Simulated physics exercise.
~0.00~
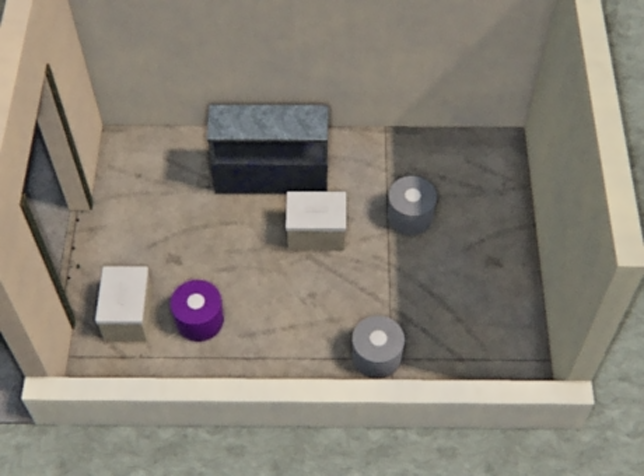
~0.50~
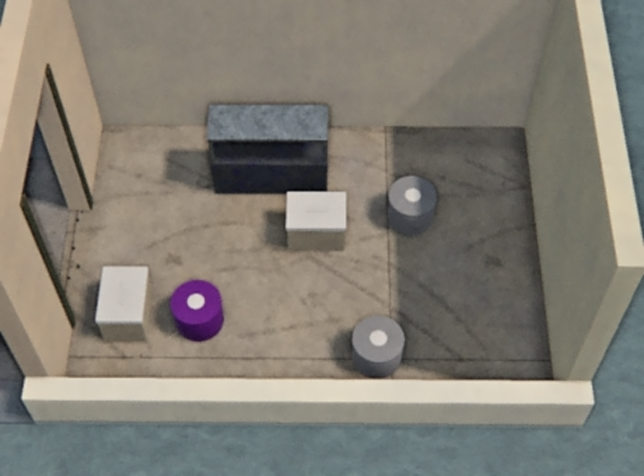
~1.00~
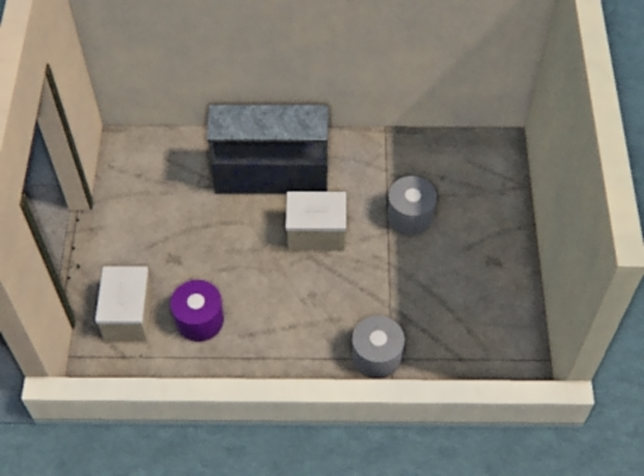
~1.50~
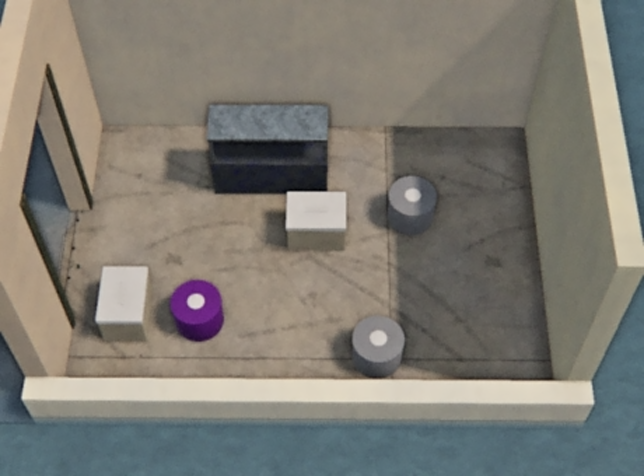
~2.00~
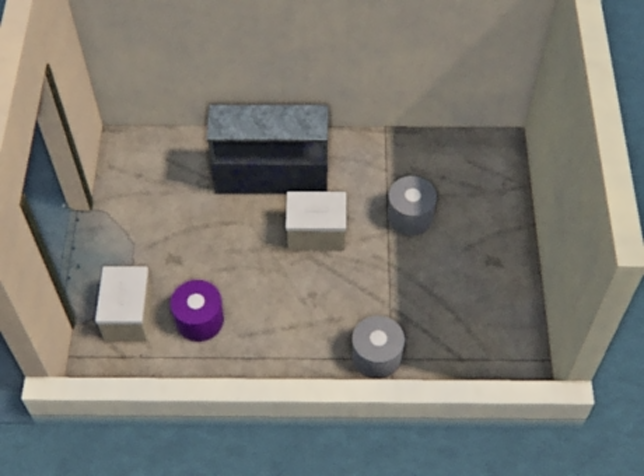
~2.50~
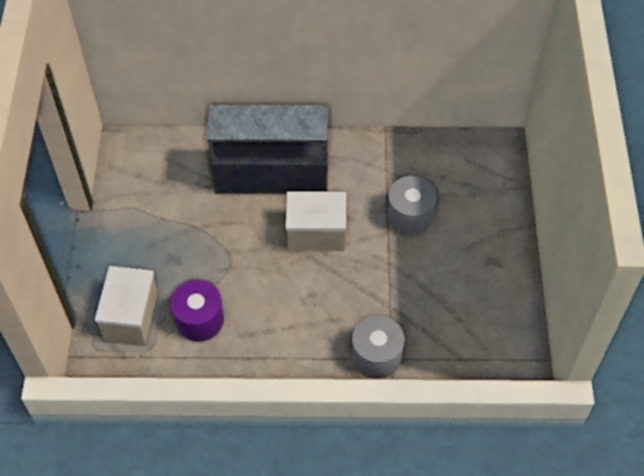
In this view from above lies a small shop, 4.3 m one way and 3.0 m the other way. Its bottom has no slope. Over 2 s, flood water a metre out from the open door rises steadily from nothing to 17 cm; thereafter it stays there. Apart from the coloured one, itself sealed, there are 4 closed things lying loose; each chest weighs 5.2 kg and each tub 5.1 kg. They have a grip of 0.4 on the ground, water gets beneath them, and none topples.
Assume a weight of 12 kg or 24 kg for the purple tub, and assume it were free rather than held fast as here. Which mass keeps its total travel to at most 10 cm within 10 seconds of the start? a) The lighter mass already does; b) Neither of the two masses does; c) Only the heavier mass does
c, only the heavier mass does.
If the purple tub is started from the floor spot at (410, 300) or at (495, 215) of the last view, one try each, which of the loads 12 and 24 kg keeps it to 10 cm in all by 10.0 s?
In that order: Only the larger holds; only the larger holds.
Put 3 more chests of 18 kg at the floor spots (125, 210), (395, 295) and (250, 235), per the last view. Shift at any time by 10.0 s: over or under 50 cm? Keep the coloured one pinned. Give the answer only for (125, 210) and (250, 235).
First one: Inside the limit; second one: Beyond the limit.
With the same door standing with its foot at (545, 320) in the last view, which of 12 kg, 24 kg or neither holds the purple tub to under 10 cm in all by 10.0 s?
Answer: Only the upper mass works.
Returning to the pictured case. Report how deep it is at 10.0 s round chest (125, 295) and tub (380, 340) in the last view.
Close to 7 and 8 centimetres.
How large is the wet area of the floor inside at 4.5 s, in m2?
Wet area: Approx. 9.5 m2.
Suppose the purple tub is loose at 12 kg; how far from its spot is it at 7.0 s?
I'd put it at roughly 60 cm.
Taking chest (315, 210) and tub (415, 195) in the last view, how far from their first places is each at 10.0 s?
In turn: 140 cm, 80 cm.
After 3.5 s the purple tub would be 10 cm from its start with 12 kg and 0 cm from its start with 24 kg; 6 cm of water round it then.
After 4.5 s the purple tub would be 48 cm from its start with 12 kg and 0 cm from its start with 24 kg; 6 cm of water round it then.
After 7.0 s the purple tub would be 65 cm from its start with 12 kg and 0 cm from its start with 24 kg; 5 cm of water round it then.
After 10.0 s the purple tub would be 113 cm from its start with 12 kg and 0 cm from its start with 24 kg; 7 cm of water round it then.
